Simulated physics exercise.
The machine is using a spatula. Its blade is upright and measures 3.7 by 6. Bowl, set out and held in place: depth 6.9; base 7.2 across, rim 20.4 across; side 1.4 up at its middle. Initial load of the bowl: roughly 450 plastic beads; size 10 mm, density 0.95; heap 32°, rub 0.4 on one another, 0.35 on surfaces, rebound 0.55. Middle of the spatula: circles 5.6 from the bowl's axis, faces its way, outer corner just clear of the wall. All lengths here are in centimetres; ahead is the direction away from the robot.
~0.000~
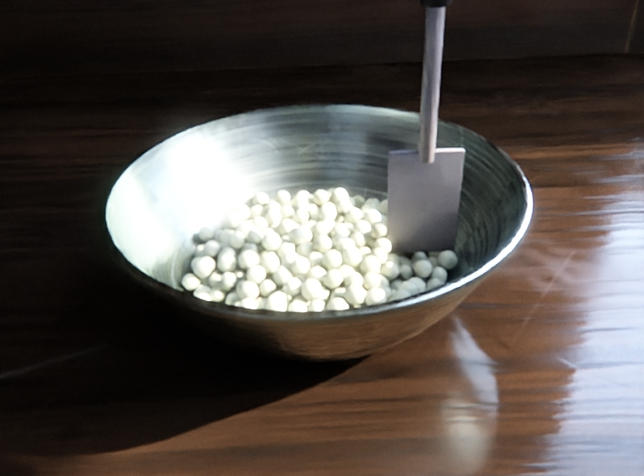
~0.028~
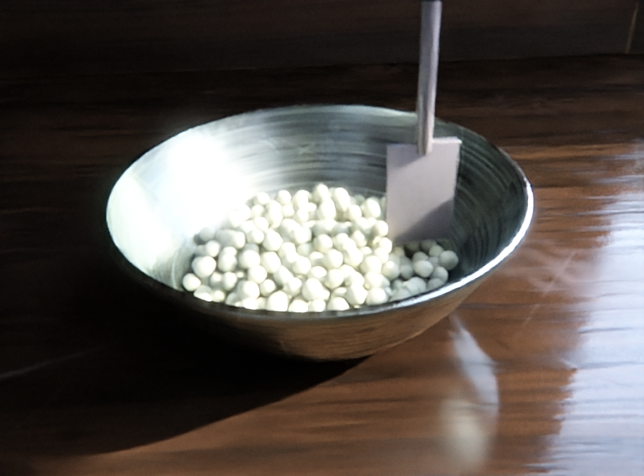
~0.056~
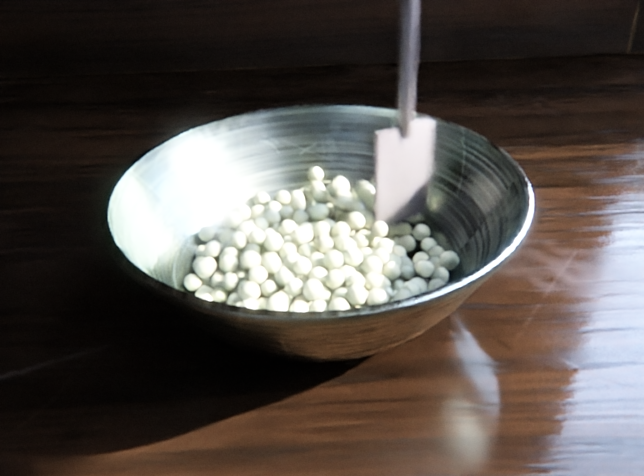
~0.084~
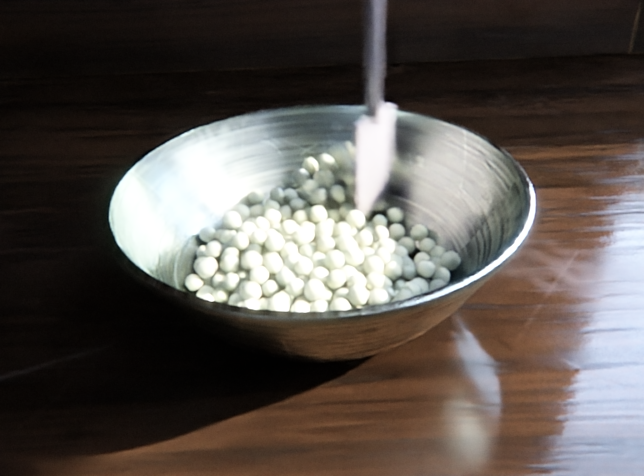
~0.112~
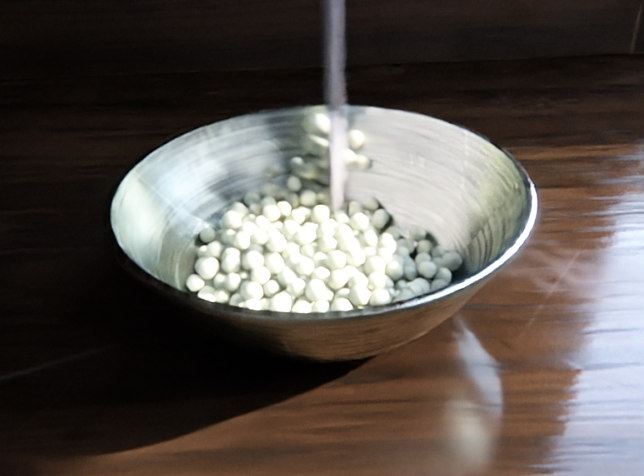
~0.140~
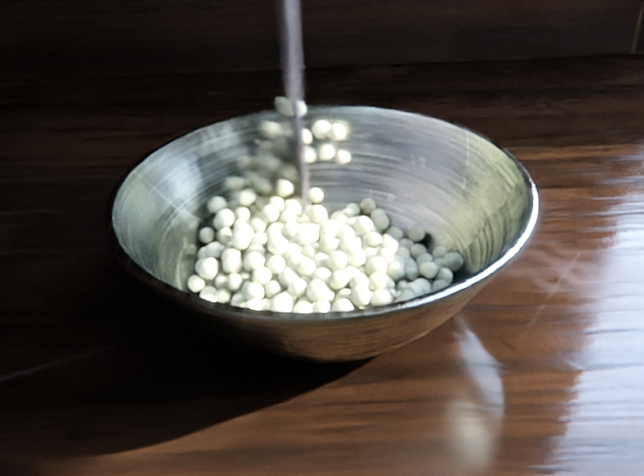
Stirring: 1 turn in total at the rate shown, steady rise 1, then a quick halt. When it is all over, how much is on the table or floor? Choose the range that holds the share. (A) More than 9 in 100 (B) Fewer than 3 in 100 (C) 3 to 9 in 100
3 to 9 in 100 (C).
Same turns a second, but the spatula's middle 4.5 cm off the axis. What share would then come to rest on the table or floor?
Roughly 5 percent, I'd expect.
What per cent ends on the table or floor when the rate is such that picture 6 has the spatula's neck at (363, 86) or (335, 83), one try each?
Some 0 and 0 per cent.
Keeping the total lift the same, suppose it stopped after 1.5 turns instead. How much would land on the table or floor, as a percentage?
Then some 5 per cent.
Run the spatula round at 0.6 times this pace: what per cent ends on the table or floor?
It would come to around 0 percent.
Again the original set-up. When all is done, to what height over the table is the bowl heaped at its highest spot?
The peak stands near 5.0 centimetres up.
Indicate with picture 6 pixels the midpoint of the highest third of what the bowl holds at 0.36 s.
The centre lies near (337, 290) in the last picture.
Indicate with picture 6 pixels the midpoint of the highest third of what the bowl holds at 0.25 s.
I'd put its middle near (252, 273).
After 0.25 s, 199° round, highest piece 9 above the table; 443 in the bowl, 5 in flight or on the tool.
After 0.36 s, 295° round, highest piece 9 above the table; 431 in the bowl, 7 on the table or floor, 10 in flight or on the tool.
After 0.62 s, 0° round, highest piece 5 above the table; 427 in the bowl, 21 on the table or floor.
After 1.32 s, 0° round, highest piece 5 above the table; 427 in the bowl, 21 on the table or floor.
At rest, 427 in the bowl, 21 on the table or floor. That is 5 % on the table or floor.
